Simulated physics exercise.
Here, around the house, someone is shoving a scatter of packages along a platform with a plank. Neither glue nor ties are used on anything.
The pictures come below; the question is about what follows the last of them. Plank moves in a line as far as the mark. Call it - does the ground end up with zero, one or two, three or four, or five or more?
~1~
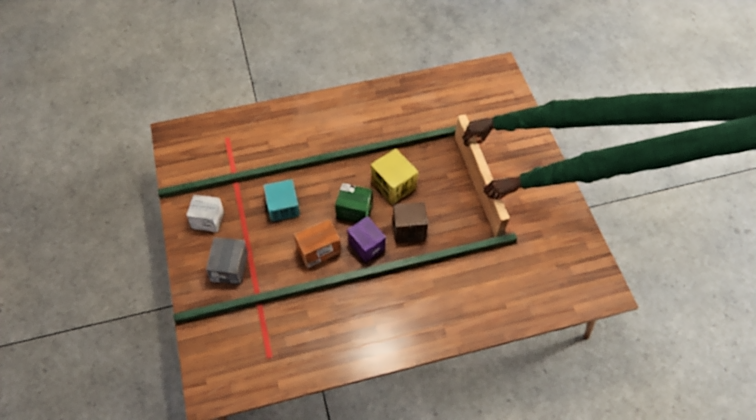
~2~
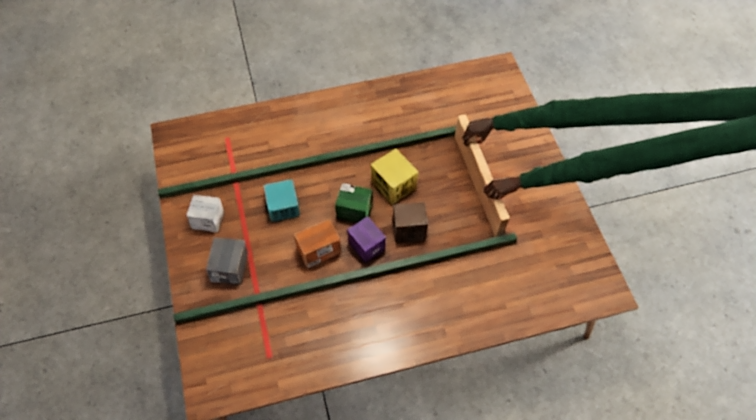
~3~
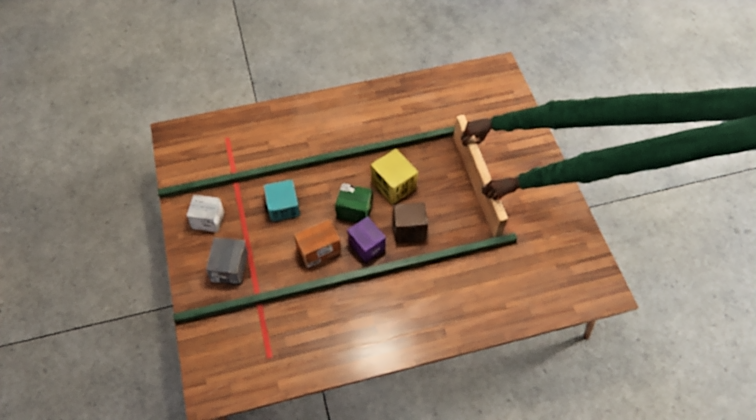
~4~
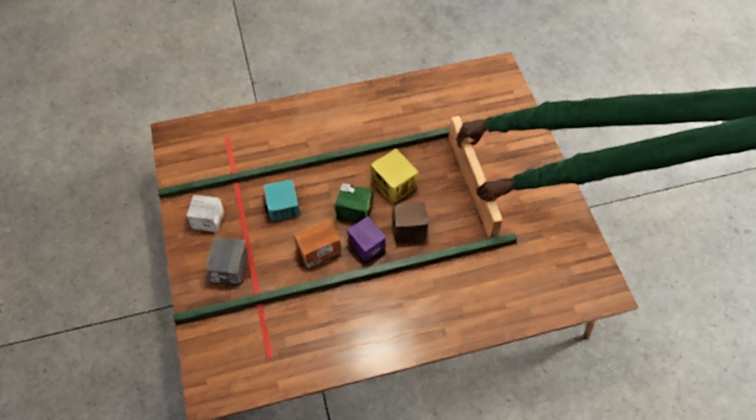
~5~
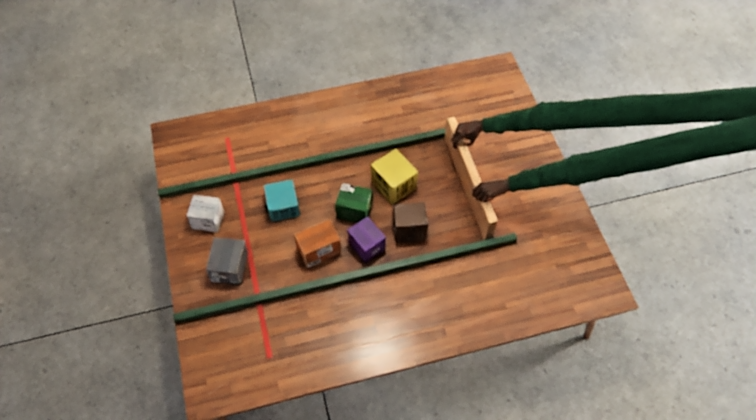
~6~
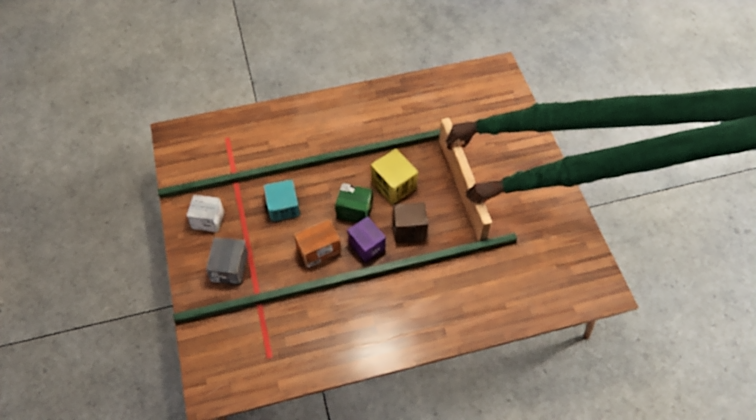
The ground ends up with one or two.
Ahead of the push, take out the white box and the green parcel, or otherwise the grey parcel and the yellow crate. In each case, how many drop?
The counts would be 1 and 0.
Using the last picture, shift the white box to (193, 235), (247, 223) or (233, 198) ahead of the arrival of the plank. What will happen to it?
Results in order: Not lost; not lost; not lost.
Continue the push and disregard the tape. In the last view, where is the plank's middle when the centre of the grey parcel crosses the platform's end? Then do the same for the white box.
Roughly at (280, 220) and roughly at (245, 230).
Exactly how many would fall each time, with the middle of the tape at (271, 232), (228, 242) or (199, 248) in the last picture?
In order, the counts are 1, 3 and 5.
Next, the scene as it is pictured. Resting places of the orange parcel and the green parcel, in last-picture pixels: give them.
First (170, 275), then (229, 240).
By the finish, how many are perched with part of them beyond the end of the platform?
It's 2.
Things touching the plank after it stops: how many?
That would be 3 of them.
Early on, none off yet; white box at rest near (206, 214); grey parcel at rest near (228, 261); turquoise crate at rest near (282, 201).
Finally, the number that fall off is one or two; lost, grey parcel.
